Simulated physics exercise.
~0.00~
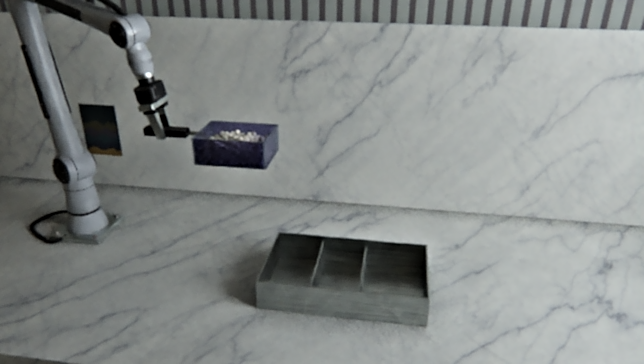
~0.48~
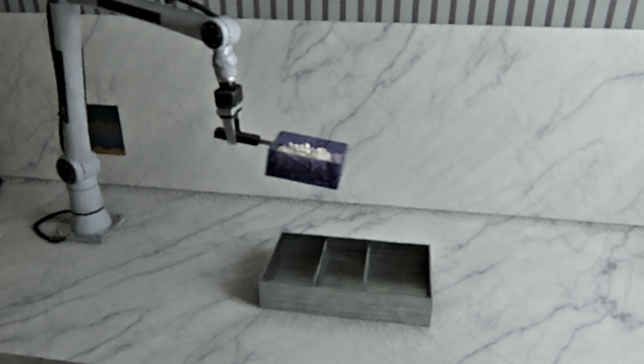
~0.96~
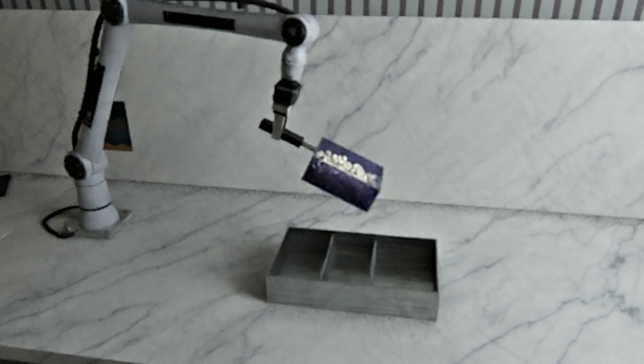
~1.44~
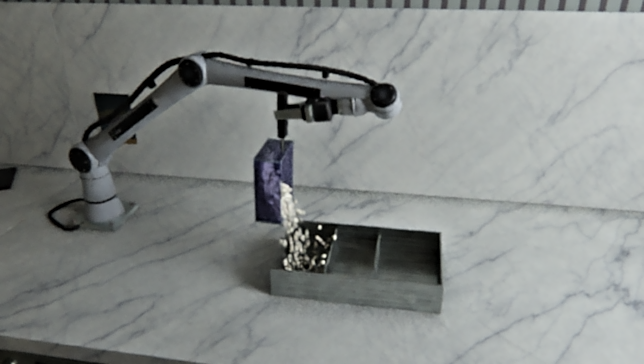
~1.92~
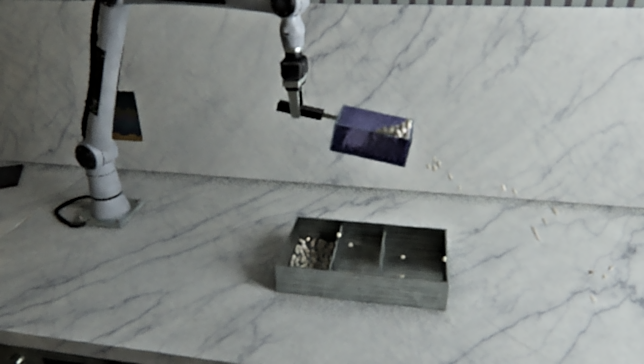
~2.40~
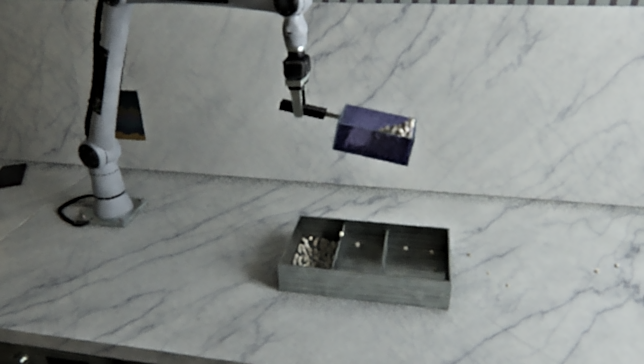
At the start, a robot arm on a marble surface holds a purple box of small white beads up and to the left of a gray tray with three compartments. The arm carries the box to the right and begins tipping it, lowering it toward the tray. It then tilts the box steeply, and a stream of beads pours into the left compartment. Next the arm swings the box back up to the right, nearly level, while some beads fly off to the right. Finally the box stays still with many beads inside, a pile fills the left compartment, and a few lie scattered elsewhere.
